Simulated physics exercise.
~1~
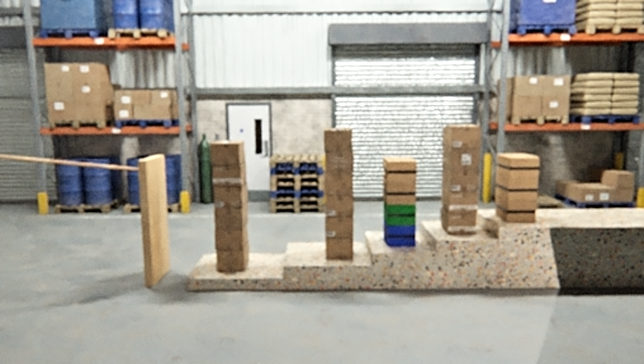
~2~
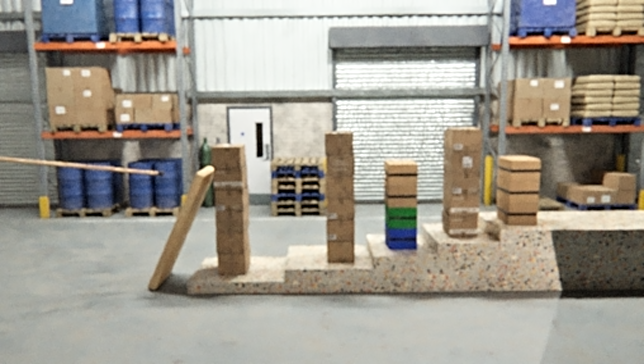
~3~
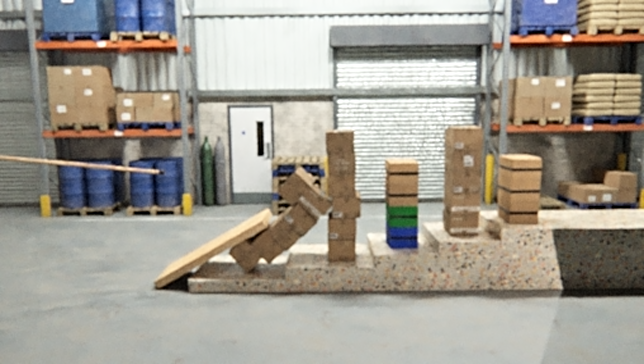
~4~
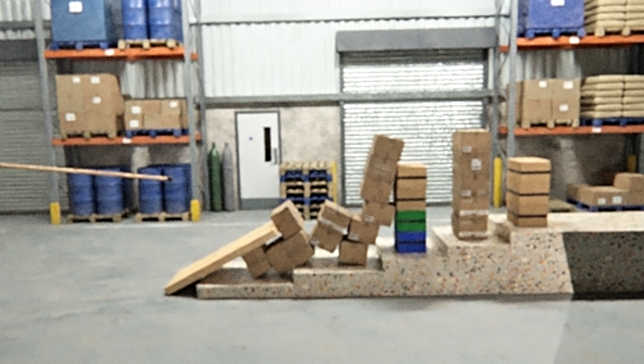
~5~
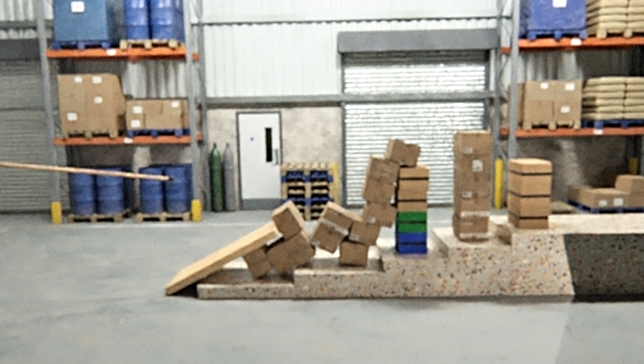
The clip shows a pole tipping an upright board into loose columns of cartons on rising steps in a warehouse; the first column topples into the second, which breaks up and leans against the third, where the blue and green cartons stay put and the farther columns remain standing.
